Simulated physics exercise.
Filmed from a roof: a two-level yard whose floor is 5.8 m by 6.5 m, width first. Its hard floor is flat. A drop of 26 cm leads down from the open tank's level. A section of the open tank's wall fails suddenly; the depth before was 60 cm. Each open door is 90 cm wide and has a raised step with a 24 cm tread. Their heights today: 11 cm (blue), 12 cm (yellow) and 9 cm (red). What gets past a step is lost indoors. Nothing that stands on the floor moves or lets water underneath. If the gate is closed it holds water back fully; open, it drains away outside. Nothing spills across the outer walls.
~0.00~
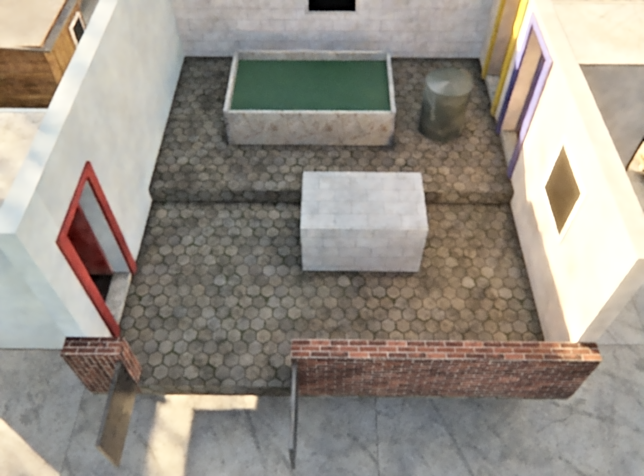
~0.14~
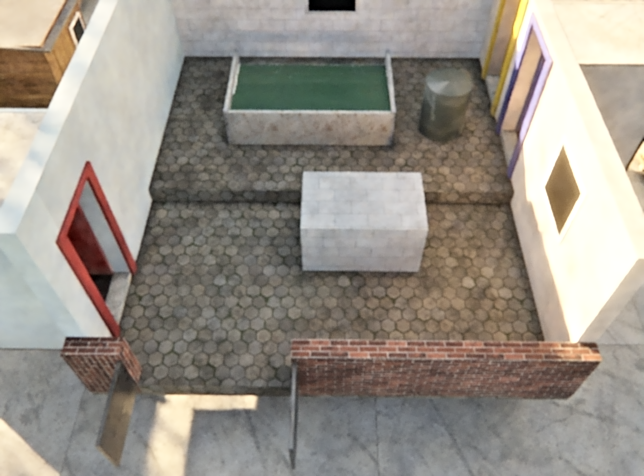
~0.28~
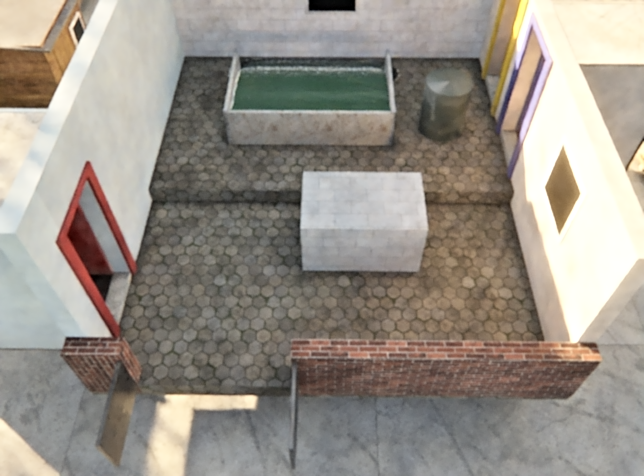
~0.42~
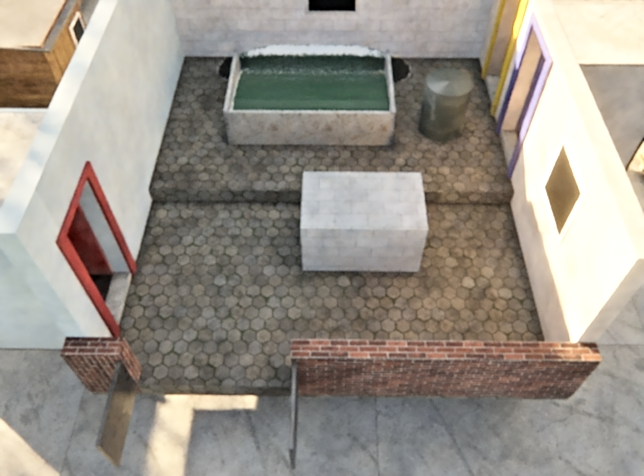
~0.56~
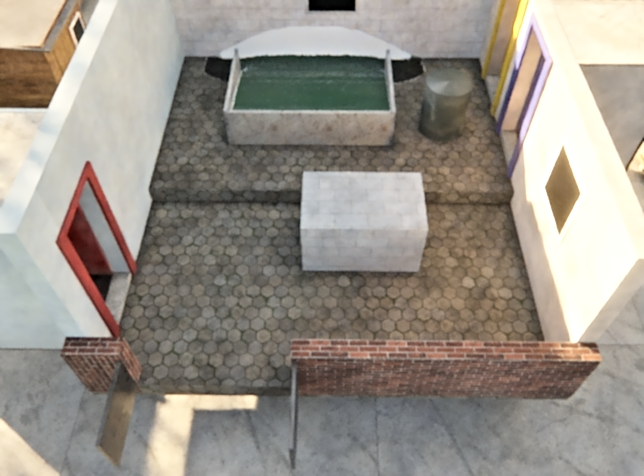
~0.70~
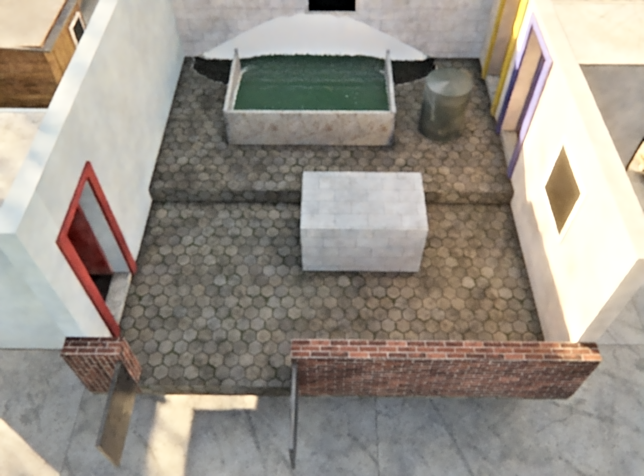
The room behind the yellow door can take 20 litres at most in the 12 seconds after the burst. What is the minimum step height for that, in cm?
Some 19 cm above the ground.
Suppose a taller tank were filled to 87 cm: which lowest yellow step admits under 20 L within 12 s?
Some 29 cm.
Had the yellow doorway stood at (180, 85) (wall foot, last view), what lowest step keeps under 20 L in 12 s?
About 25 cm.
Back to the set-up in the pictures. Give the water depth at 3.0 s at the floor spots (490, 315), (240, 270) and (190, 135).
Roughly 0, 0 and 7 cm, in turn.
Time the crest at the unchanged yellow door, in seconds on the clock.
Around 2.2 s.
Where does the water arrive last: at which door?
The red one.
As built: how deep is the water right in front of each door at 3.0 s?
Depths in cm: Blue 8, yellow 20, red 1.
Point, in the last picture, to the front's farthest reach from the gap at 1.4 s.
Around (478, 58).
After 1.4 s water covers 15 % of the floor, deepest (47 cm) near (185, 56); it has not reached the yellow door.
After 3.0 s water covers 50 % of the floor, deepest (25 cm) near (469, 58); 20 cm at the yellow door, 51 litres in over its 12 cm step.
After 12.0 s water covers 90 % of the floor, deepest (10 cm) near (133, 276); 7 cm at the yellow door, 74 litres in over its 12 cm step.
At the yellow door as built, the water arrived by 1.5 s and peaked near 25 cm at 2.2 s.
With a step of 16.5 cm, 32 litres would have come in within the 12 s; with 22 cm, 9 litres. So under 20 litres takes about 19 cm.
